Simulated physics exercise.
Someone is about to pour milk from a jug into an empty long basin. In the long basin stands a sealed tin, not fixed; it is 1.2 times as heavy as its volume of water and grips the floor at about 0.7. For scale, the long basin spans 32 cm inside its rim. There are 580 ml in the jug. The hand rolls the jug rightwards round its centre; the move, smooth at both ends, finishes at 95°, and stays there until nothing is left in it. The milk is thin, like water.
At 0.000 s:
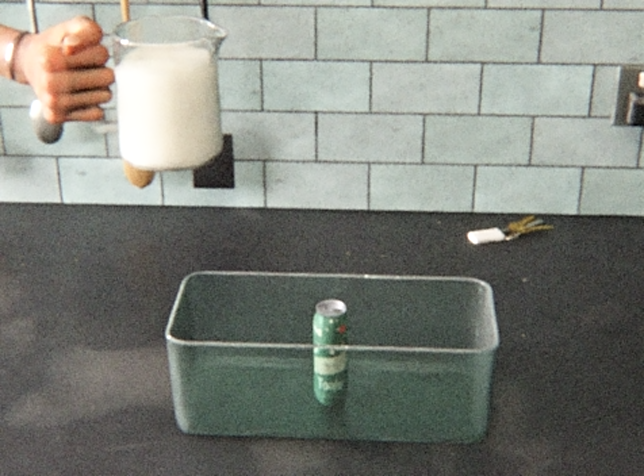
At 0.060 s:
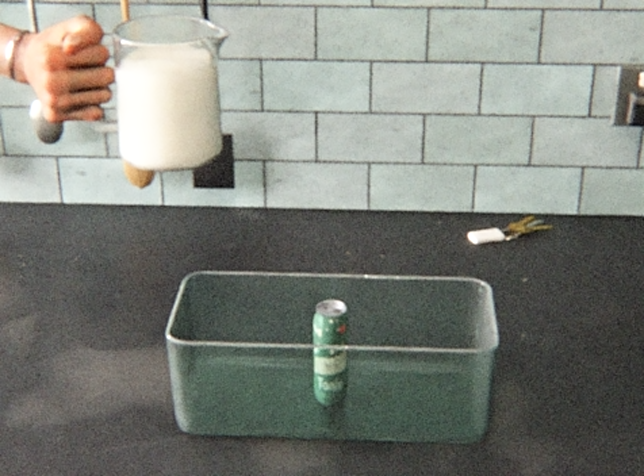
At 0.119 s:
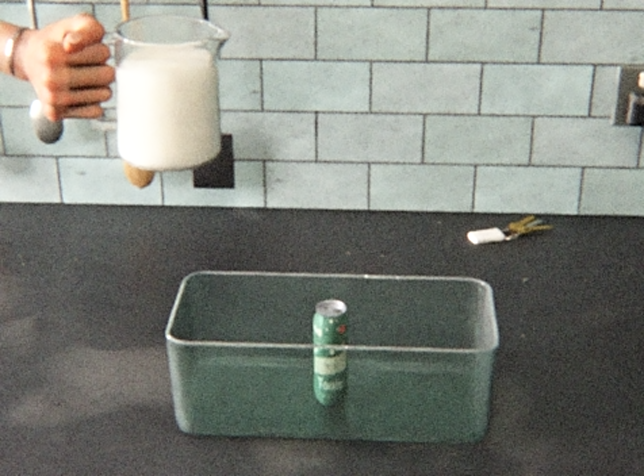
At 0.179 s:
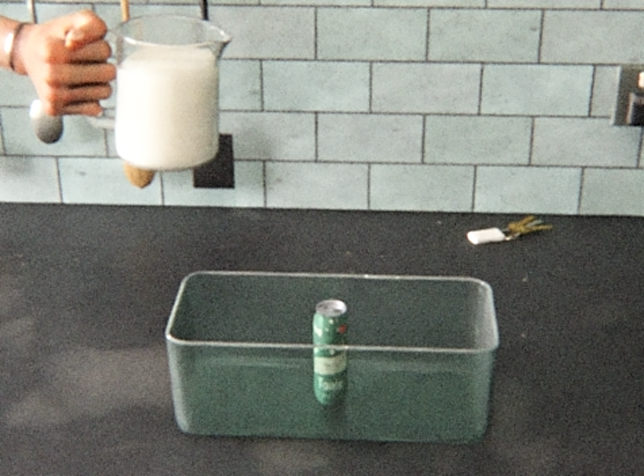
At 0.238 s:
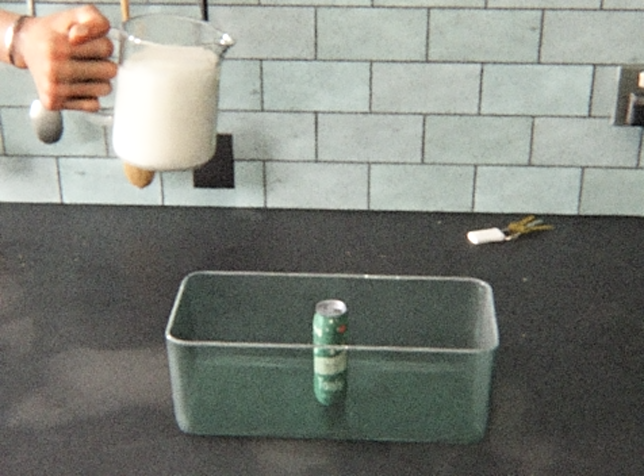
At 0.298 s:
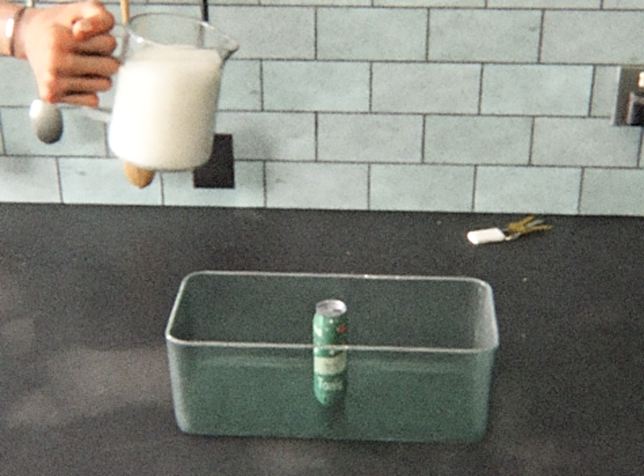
On a dark counter by a pale tiled wall, a green can stands inside a clear, long basin, while a hand at the upper left holds a glass jug of milk almost still. Then the hand gradually tilts the jug slightly rightwards, its spout dipping a little, with the milk still inside.
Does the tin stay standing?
The tin keeps standing.
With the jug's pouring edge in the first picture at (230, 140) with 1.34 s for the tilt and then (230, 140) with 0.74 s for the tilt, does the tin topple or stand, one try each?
First it falls; then it goes over.
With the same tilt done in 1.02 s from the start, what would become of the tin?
The tin stays up.
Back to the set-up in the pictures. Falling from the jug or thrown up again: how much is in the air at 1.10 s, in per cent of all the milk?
Some 30 per cent.
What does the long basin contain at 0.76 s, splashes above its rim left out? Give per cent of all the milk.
Near 0 in a hundred.
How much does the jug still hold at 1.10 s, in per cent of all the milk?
Some 52 per cent.
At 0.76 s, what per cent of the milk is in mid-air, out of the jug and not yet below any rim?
About 8 per cent.
By 0.76 s the tilt is 58° and 92 per cent is still to pour; the tin stands where it began.
By 1.10 s the tilt is 88° and 51 per cent is still to pour; the tin stands where it began.
By 1.46 s the tilt is 95° and 14 per cent is still to pour; the tin stands where it began.
By 1.84 s the tilt is 95° and 3 per cent is still to pour; the tin stands where it began.
At rest the tin stands where it began.
